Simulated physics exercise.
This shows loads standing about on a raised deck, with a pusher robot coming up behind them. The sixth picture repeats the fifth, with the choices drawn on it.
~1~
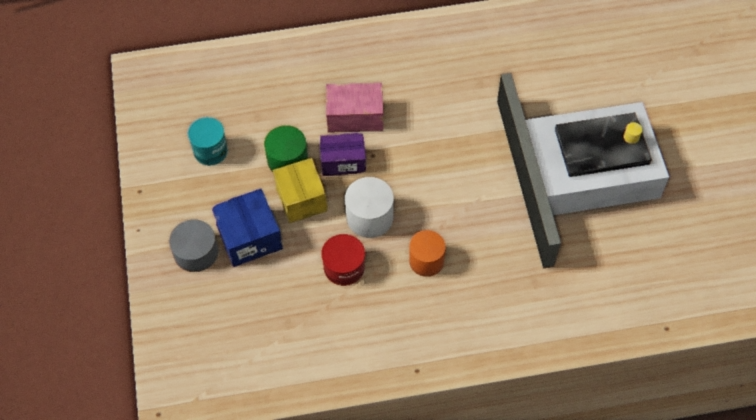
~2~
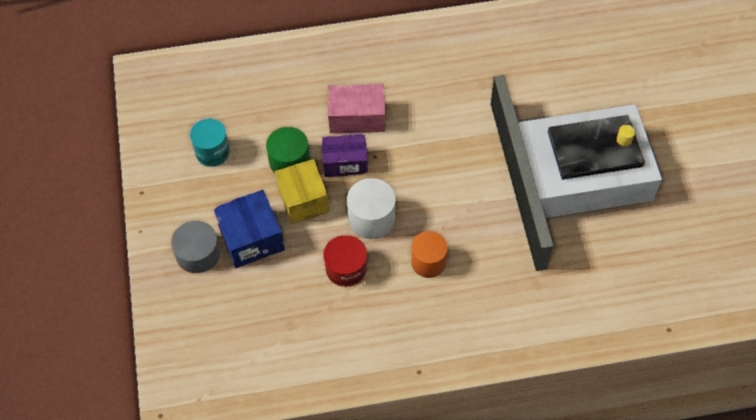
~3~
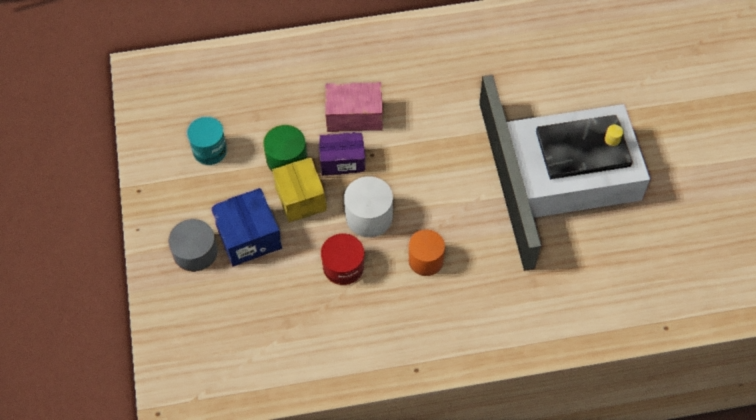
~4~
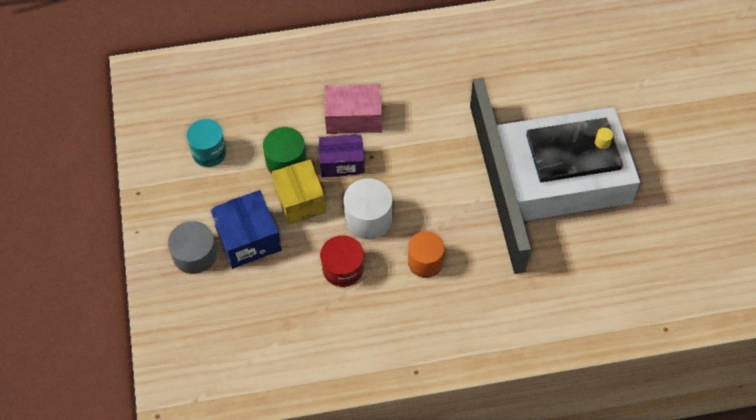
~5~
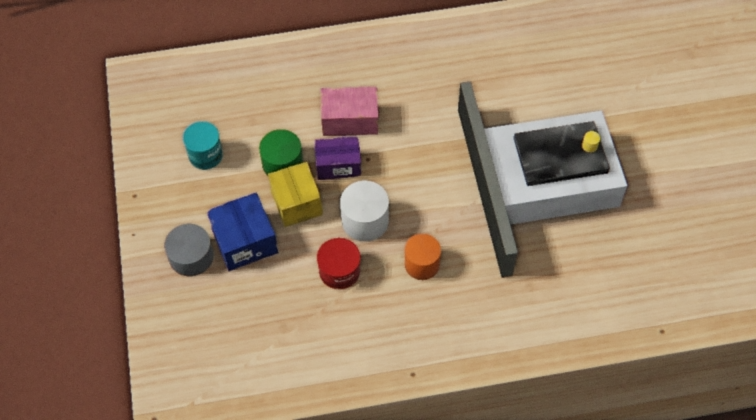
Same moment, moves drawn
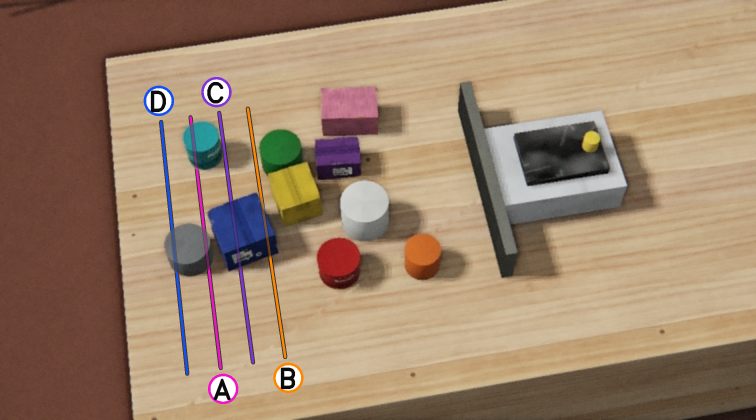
A white, boxy pusher robot with a black top, a yellow knob and a wide dark blade stands at the right of a pale wooden deck, seen from high above. Left of it sit a pink crate, purple, yellow and blue boxes, and teal, green, grey, white, red and orange canisters. The robot slides slowly leftward, blade first, while the loads stay put and the view jitters slightly.
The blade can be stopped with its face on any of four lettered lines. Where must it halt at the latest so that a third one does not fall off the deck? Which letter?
At A, and not beyond.
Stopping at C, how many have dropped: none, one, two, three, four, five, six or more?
By then, one.
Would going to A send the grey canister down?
Yes.
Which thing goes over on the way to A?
The grey canister.
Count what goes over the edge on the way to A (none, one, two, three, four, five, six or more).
One.
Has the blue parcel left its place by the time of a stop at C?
Yes.
On the marked copy, A at (205, 235); B at (265, 225); C at (235, 230); D at (173, 240).
Taking A. A third of the way, robot (455, 169); pink crate (336, 111); orange canister (377, 265).
Two thirds of the way, robot (352, 185); grey canister (160, 263); turquoise pail (178, 142).
When it is over, robot (273, 198); grey canister over the edge; blue parcel (129, 262); one fallen.
As for the rest, B is within the limit but short; C is within the limit but short; D drops three.
